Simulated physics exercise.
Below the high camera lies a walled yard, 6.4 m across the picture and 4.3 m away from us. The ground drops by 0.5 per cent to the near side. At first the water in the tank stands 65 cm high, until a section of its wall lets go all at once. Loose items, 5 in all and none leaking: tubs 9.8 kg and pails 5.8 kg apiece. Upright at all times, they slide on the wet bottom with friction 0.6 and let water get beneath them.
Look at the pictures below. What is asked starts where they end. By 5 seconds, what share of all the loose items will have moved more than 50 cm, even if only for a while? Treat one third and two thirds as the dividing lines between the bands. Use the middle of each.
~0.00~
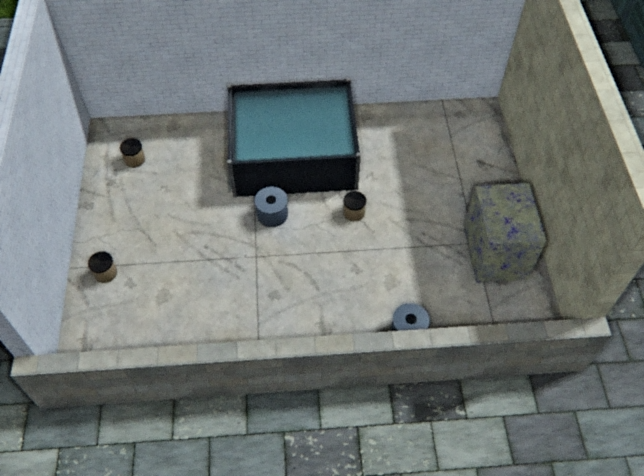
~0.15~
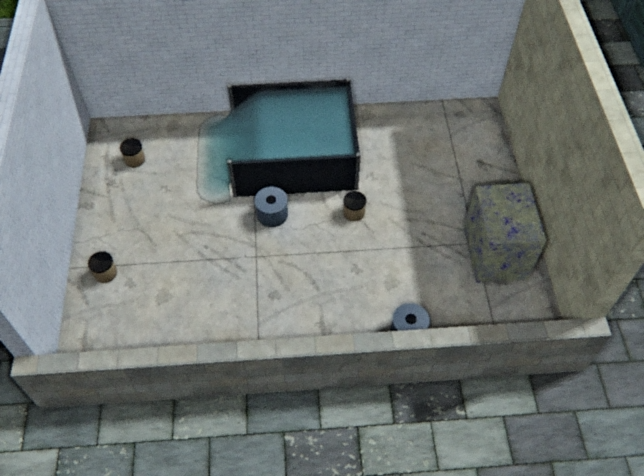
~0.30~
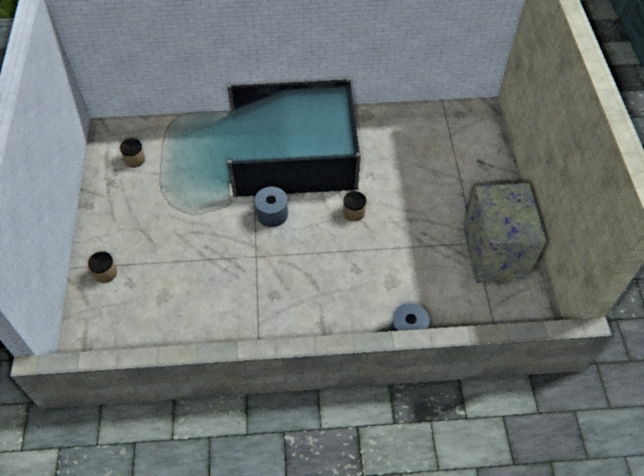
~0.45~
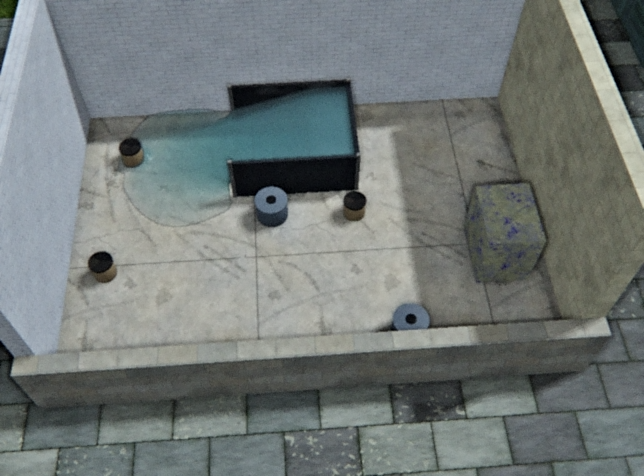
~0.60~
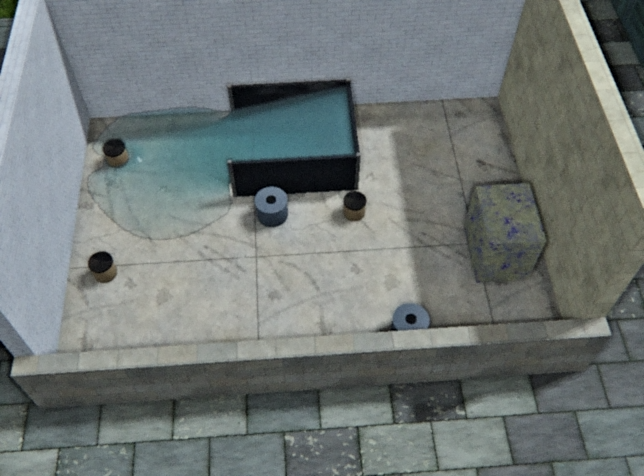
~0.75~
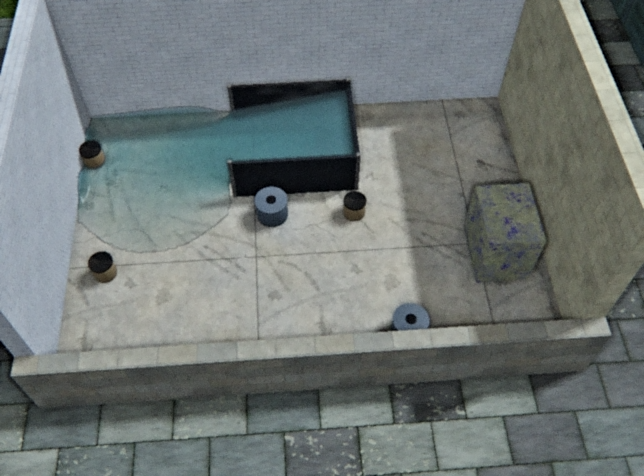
It is a third or more but does not reach two thirds.
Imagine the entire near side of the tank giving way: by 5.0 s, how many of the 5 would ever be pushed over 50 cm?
Then it comes to 5 of them.
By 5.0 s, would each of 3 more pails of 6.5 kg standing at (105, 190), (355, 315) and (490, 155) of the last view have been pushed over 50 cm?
Beyond it, beyond it, within it.
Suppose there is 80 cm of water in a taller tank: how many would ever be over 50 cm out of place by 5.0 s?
Result: 3.
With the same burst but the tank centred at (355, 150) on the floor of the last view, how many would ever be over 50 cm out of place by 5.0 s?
Then 3 of them would.
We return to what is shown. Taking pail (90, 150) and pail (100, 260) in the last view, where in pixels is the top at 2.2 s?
Estimated pixels: (105, 181) and (122, 322).
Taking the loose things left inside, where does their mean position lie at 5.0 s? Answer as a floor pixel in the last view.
Mean position approx. (376, 265).
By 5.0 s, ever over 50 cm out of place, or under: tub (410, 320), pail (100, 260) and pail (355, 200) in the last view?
The first is beyond the limit, the second beyond the limit, and the third inside the limit.
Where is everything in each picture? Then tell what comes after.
A pail at (131, 147) rests on the ground; a tub at (271, 200) rests on the ground; 2.4 m2 under water; 0 of 5 have shifted, in the first frame.
A pail at (131, 147), on the bottom; a tub at (271, 200) rests on the ground; water covers 3.2 m2; 0 of 5 have shifted, in the second frame.
A pail at (131, 147) rests on the ground; a tub at (271, 200) rests on the ground; water covers 4.2 m2; 0 of 5 have shifted, in the third frame.
A pail at (130, 147) rests on the ground; a tub at (271, 200), on the bottom; 5.3 m2 under water; 0 of 5 have shifted, in the fourth frame.
A pail at (114, 147) rests on the ground, 24 cm from its start; a tub at (271, 200), on the bottom; water covers 6.5 m2; 1 of 5 have shifted, in the fifth frame.
A pail at (90, 149), on the bottom, 59 cm from its start; a tub at (271, 200), on the bottom; 7.4 m2 under water; 1 of 5 have shifted, in the sixth frame.
After 1.1 s 1 of 5 are over 50 cm from their spots; 1 afloat.
After 2.2 s 2 of 5 are over 50 cm from their spots; 1 afloat.
After 3.5 s 2 of 5 are over 50 cm from their spots; 1 afloat.
After 5.0 s 3 of 5 are over 50 cm from their spots, and 3 have been at some point; 2 afloat.
